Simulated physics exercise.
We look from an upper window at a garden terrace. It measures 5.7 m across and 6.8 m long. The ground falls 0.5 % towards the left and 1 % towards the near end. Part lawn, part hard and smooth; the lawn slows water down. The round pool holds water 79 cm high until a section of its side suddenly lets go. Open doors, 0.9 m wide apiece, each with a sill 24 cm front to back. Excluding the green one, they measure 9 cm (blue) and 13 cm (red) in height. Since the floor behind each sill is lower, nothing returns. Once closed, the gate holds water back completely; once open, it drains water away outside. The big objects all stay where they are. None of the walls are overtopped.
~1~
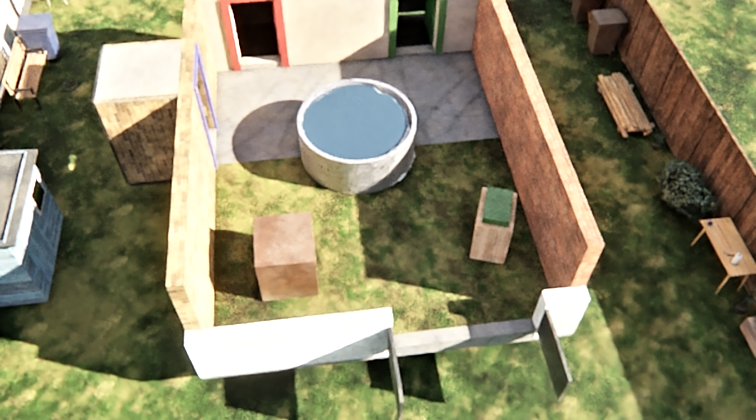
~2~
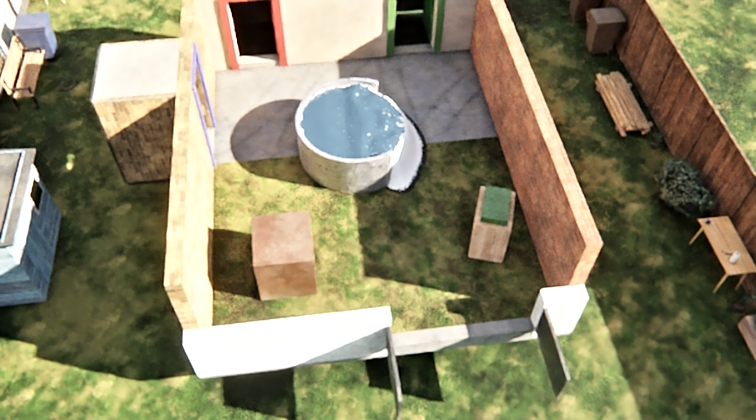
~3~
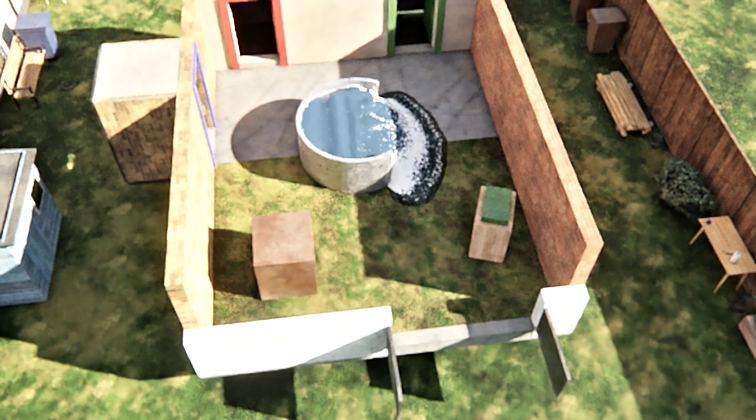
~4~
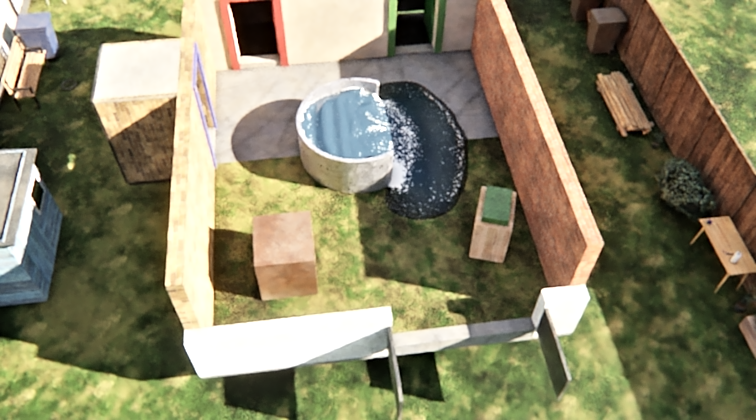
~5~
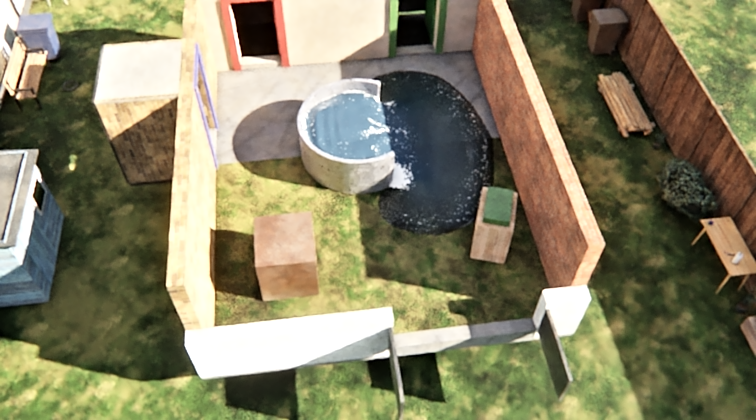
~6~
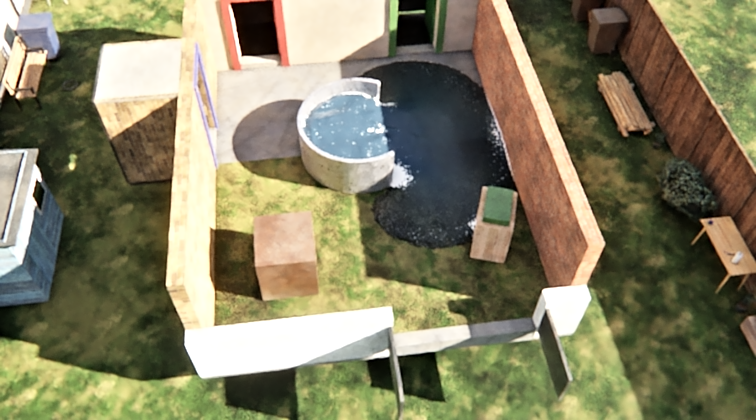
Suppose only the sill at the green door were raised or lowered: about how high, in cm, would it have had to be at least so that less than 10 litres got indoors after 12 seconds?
It would have had to be about 18 cm high.
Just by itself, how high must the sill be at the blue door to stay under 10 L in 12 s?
Door blue, min height approx. 7.5 cm.
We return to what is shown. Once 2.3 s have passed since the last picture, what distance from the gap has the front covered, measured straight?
Front distance: Approx. 4.4 m.
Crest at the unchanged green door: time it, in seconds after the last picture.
I'd say near 1.8 seconds.
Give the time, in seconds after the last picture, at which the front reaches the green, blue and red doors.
Arrival: Green 0.1 s, blue 3.6 s, red 2.8 s.
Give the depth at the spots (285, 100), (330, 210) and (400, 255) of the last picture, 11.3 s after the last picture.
That's 4, 6 and 6 cm, in the order given.
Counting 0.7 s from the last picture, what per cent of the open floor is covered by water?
Approximately 35 %.
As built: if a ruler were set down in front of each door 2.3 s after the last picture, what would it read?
Green 16, blue 0, red 0 cm.
Then, 0.7 s after the last picture water covers 35 % of the floor, deepest (47 cm) near (495, 134); 4 cm at the green door, 10 litres in over its 6 cm sill.
Then, 2.3 s after the last picture water covers 55 % of the floor, deepest (27 cm) near (493, 222); 16 cm at the green door, 72 litres in over its 6 cm sill.
Then, 11.3 s after the last picture water covers 95 % of the floor, deepest (13 cm) near (214, 354); 1 cm at the green door, 144 litres in over its 6 cm sill.
At the green door as built, the water peaked near 16 cm, 1.7 s after the last picture.
Run again over the same 12 s with other heights there, 16 litres in over 16.5 cm, 2 litres over 22.5 cm. The limit of 10 litres is kept from about 18 cm up.
